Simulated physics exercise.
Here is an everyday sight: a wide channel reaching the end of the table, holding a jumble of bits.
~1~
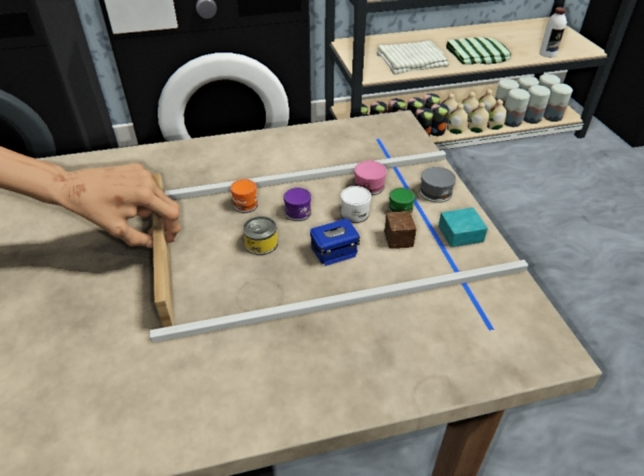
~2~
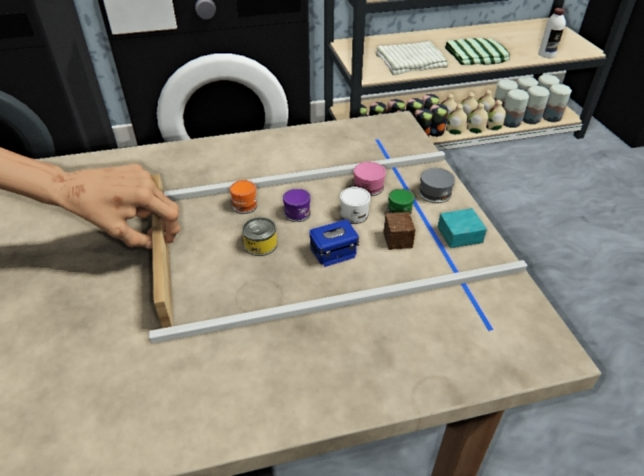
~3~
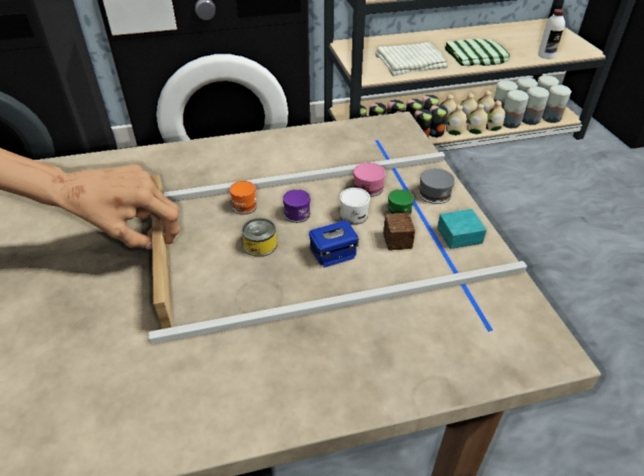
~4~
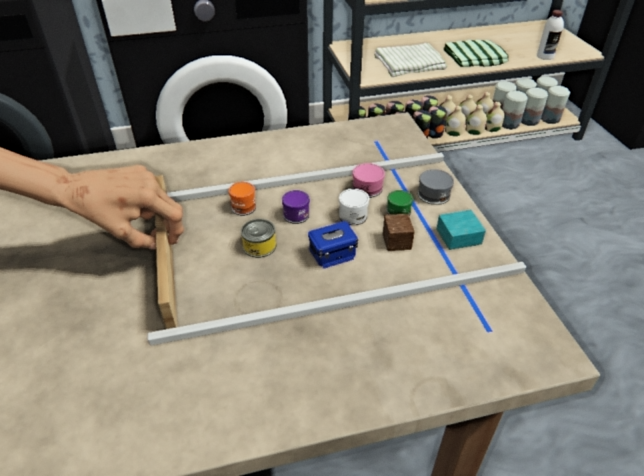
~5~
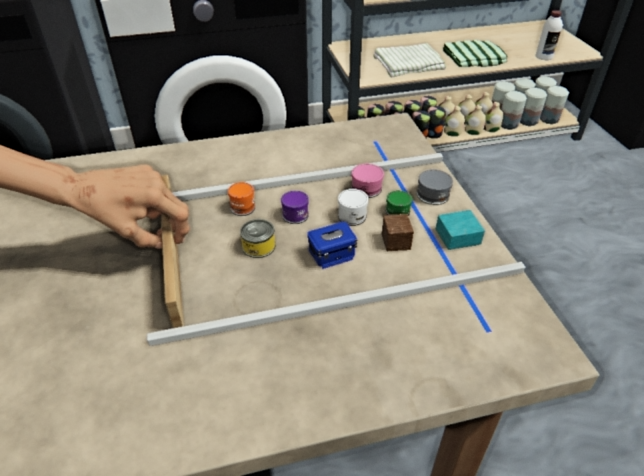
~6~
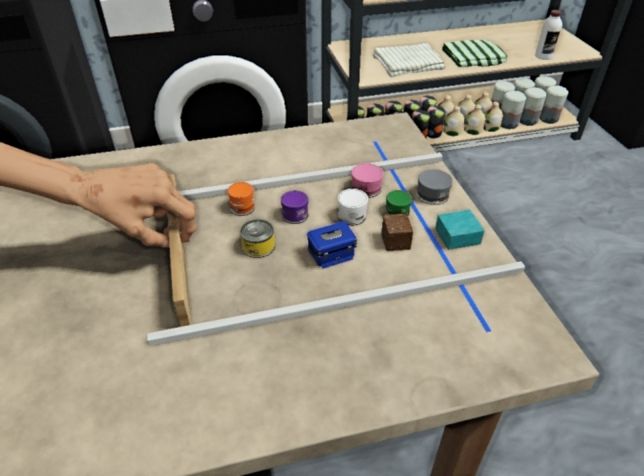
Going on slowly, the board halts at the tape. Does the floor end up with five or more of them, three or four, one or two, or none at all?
So in the end, just one or two bits get shoved clean off.
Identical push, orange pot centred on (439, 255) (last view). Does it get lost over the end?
The orange pot is kept.
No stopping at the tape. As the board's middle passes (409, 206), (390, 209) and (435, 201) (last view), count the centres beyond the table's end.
1; 0; 4.
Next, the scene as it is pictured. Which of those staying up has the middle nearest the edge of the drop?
The grey tin.
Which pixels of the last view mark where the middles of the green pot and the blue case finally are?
The green pot ends at (470, 204) and the blue case at (453, 226).
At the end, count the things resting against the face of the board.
The figure is 4.
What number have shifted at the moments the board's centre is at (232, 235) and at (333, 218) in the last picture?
Tally: First 0; then 5.
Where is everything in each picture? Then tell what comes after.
In the first picture, grey tin (437, 184); turquoise block (462, 227); green pot (401, 202); board (162, 244); tape (424, 216).
In the second picture, turquoise block (462, 228); orange pot (244, 197).
In the third picture, green pot (400, 204); brown block (399, 231).
In the fourth picture, grey tin (435, 187); pink tin (368, 180).
In the fifth picture, turquoise block (460, 230); white pot (353, 207).
In the sixth picture, grey tin (434, 187); turquoise block (459, 229); green pot (398, 204); board (177, 244); tape (421, 218).
A little later, none off yet; grey tin at rest near (434, 187); turquoise block at rest near (459, 229); green pot at rest near (398, 204).
Next, none off yet; grey tin at rest near (434, 187); turquoise block at rest near (459, 229); green pot moving near (402, 204).
When it is over, the number that fall off is one or two; down, turquoise block.
